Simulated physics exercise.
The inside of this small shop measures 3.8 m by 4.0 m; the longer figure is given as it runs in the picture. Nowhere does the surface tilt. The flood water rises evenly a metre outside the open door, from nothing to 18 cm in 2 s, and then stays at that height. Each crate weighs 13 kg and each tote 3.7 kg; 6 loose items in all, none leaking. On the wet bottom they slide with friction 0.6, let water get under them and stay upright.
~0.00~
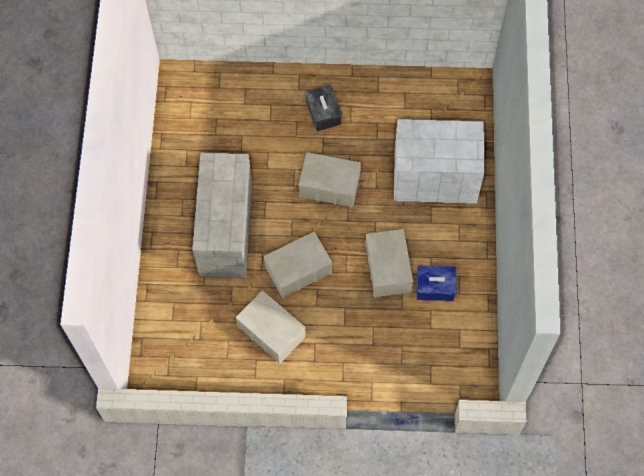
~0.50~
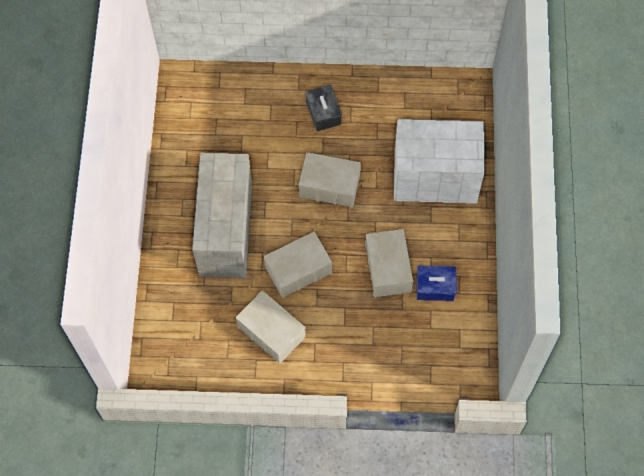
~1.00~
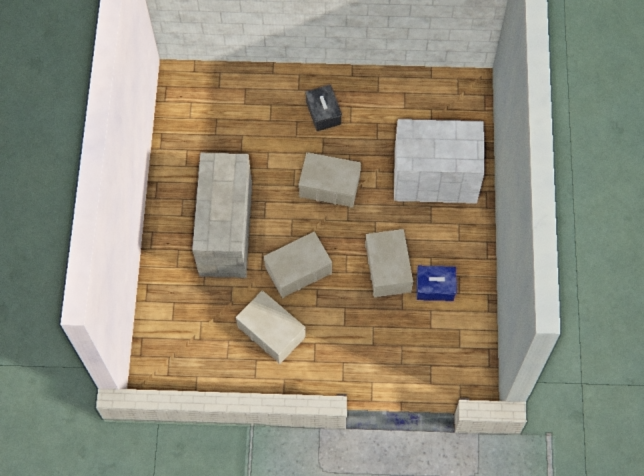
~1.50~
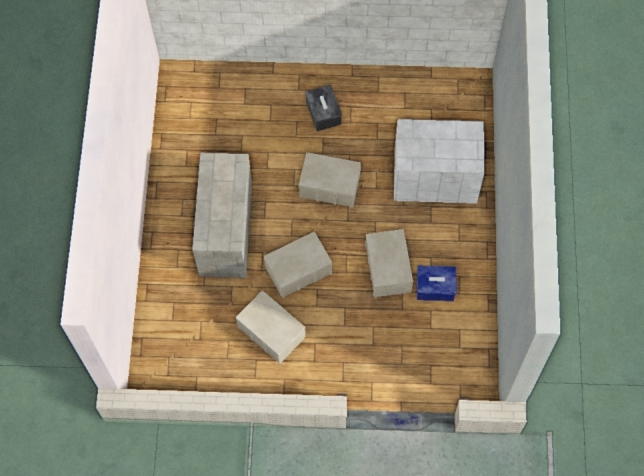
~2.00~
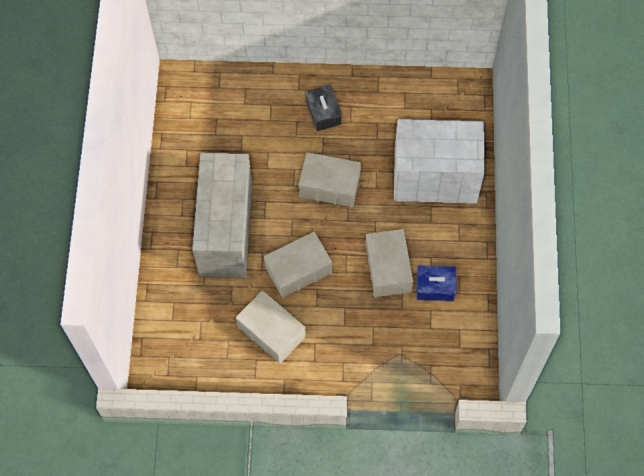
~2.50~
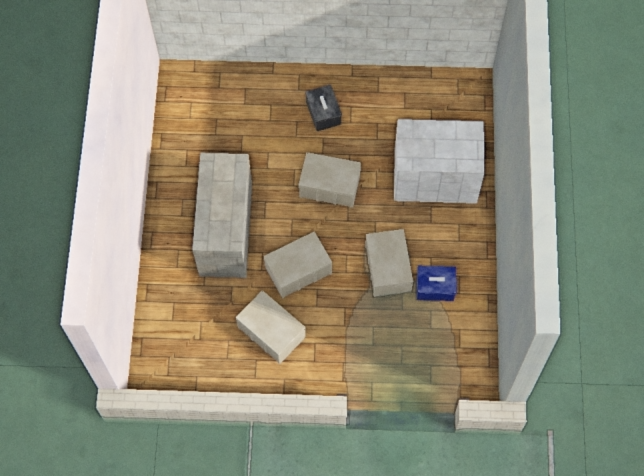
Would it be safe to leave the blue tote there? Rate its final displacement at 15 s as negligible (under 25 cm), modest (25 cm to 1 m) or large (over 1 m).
Modest.
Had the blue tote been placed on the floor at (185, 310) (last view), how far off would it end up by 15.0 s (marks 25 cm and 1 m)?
Looks like it is swept a long way.
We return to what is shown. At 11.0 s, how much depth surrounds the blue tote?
11 cm, roughly.
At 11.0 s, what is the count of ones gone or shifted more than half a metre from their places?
4.
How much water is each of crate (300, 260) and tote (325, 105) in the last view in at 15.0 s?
Depths: Near 9 cm, then near 12 cm.
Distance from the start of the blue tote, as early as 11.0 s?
100 cm, give or take.
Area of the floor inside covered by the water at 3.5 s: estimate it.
Somewhere around 4.5 m2, roughly.
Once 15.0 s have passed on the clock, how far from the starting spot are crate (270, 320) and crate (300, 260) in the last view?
Net displacement, in order: 80 cm; 150 cm.
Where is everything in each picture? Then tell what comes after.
In the first frame, the blue tote at (437, 279), on the bottom; water covers 0.0 m2; 0 of 6 have shifted.
In the second frame, the blue tote at (437, 279), on the bottom; water covers 0.0 m2; 0 of 6 have shifted.
In the third frame, the blue tote at (437, 279), on the bottom; water covers 0.0 m2; 0 of 6 have shifted.
In the fourth frame, the blue tote at (437, 279) rests on the ground; 0.0 m2 under water; 0 of 6 have shifted.
In the fifth frame, the blue tote at (437, 279), on the bottom; water covers 0.4 m2; 0 of 6 have shifted.
In the sixth frame, the blue tote at (437, 279), on the bottom; 1.3 m2 under water; 0 of 6 have shifted.
After 3.5 s the blue tote is near (464, 214), 0.8 m from its start, aground; 0 afloat.
After 6.8 s the blue tote is near (477, 206), 0.9 m from its start, afloat; 3 afloat.
After 11.0 s the blue tote is near (477, 205), 0.9 m from its start, afloat; 5 afloat.
After 15.0 s the blue tote is near (473, 231), 0.6 m from its start, afloat; 6 afloat.
